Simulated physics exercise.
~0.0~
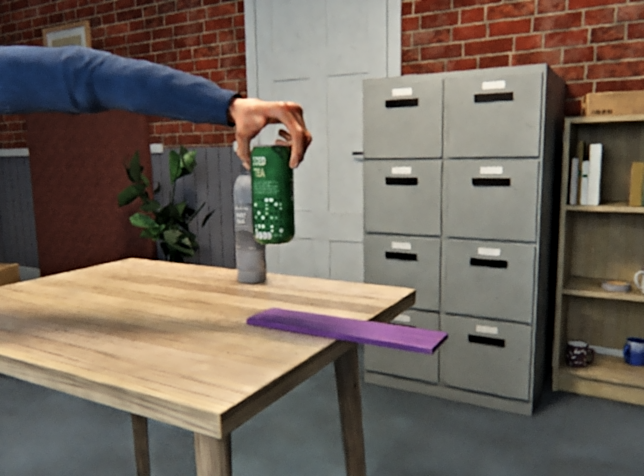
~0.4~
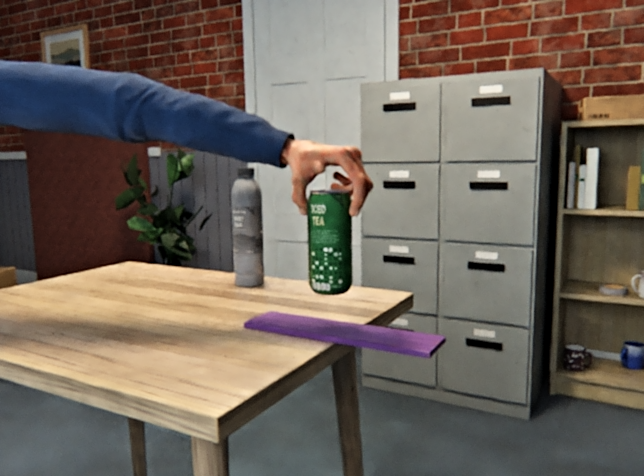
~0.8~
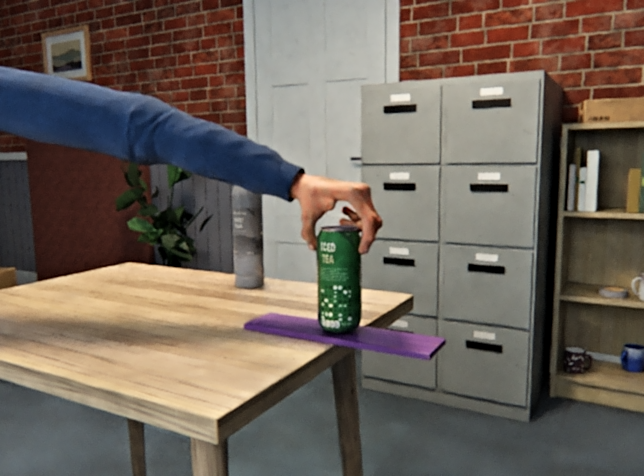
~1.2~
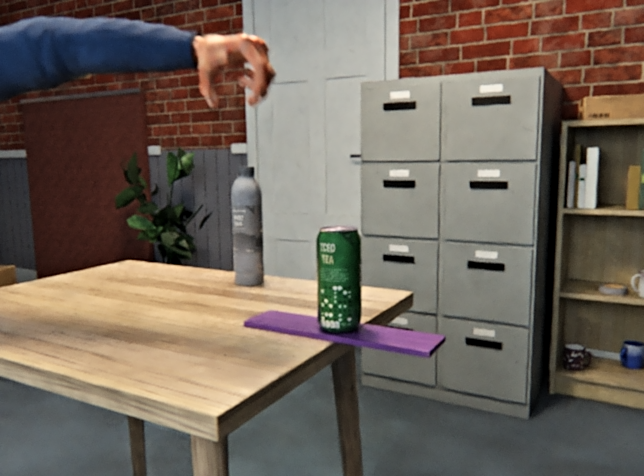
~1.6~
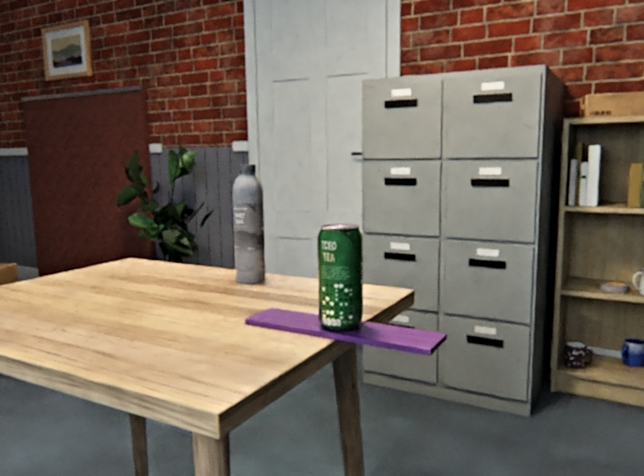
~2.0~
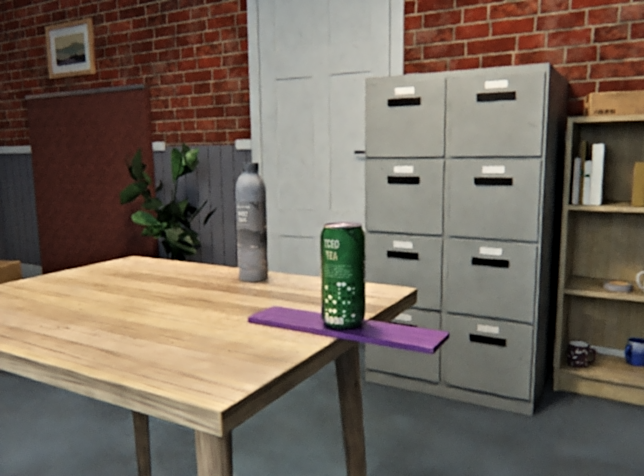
In this clip, a hand lowers a green can onto a purple board jutting past the edge of a wooden table, near a grey bottle, then lets go and withdraws. The can stays upright and the board remains in place, overhanging the table.
